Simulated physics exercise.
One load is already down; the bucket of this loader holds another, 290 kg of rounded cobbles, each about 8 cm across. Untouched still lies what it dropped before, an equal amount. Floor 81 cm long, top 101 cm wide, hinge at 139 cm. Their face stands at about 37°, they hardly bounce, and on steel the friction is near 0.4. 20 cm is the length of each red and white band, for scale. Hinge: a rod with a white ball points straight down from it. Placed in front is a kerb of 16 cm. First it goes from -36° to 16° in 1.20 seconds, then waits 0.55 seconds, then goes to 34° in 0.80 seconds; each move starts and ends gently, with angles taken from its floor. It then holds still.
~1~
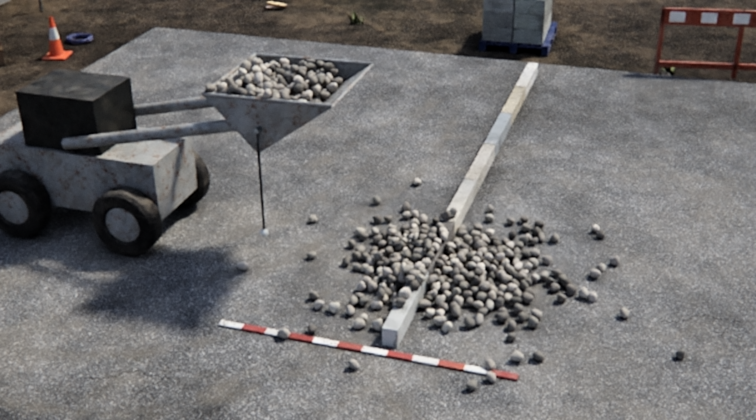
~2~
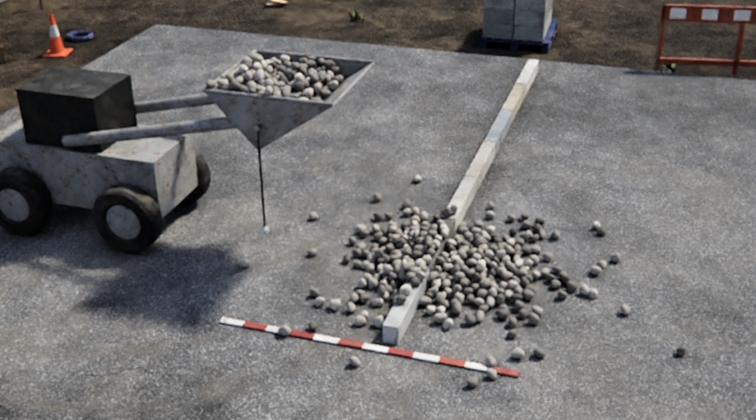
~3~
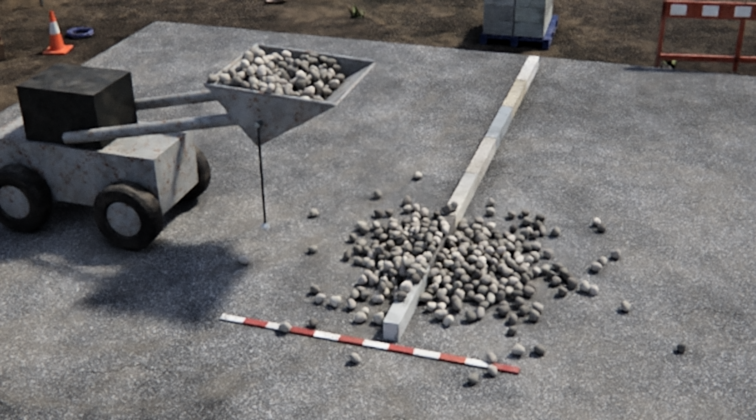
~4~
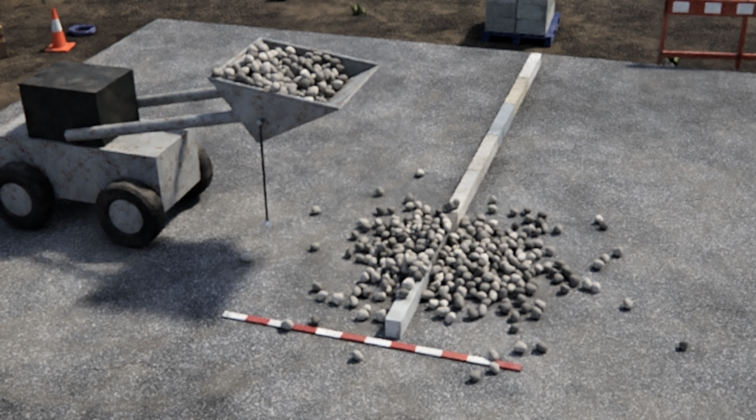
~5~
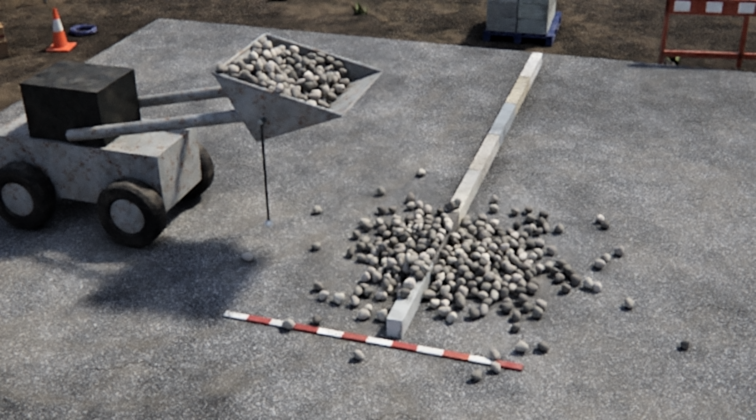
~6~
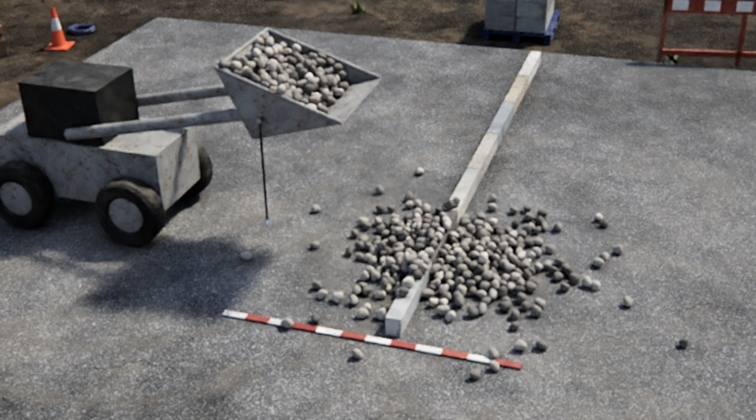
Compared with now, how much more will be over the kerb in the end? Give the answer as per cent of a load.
Close to 4 parts in a hundred.
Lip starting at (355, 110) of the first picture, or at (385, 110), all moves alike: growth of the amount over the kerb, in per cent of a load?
I'd expect near 20 per cent first and near 65 per cent next.
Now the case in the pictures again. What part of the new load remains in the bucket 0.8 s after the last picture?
Around 95 in a hundred.
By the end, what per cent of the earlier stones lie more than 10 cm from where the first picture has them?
Roughly 5 percent.
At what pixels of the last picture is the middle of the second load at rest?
The centre sits about (387, 242).
Then, 0.4 s after the last picture the floor is at 8°; in per cent of one load, 100 in the bucket, 46 on this side of the kerb, 54 over the kerb; the foremost stones are at (614, 273).
Then, 0.8 s after the last picture the floor is at 16°; in per cent of one load, 94 in the bucket, 52 on this side of the kerb, 54 over the kerb; the foremost stones are at (614, 273).
Then, 2.5 s after the last picture the floor is at 34°; in per cent of one load, 0 in the bucket, 142 on this side of the kerb, 58 over the kerb; the foremost stones are at (614, 273).
Then, 5.1 s after the last picture the floor is at 34°; in per cent of one load, 0 in the bucket, 142 on this side of the kerb, 58 over the kerb; the foremost stones are at (614, 273). Net gain over the kerb, 4.
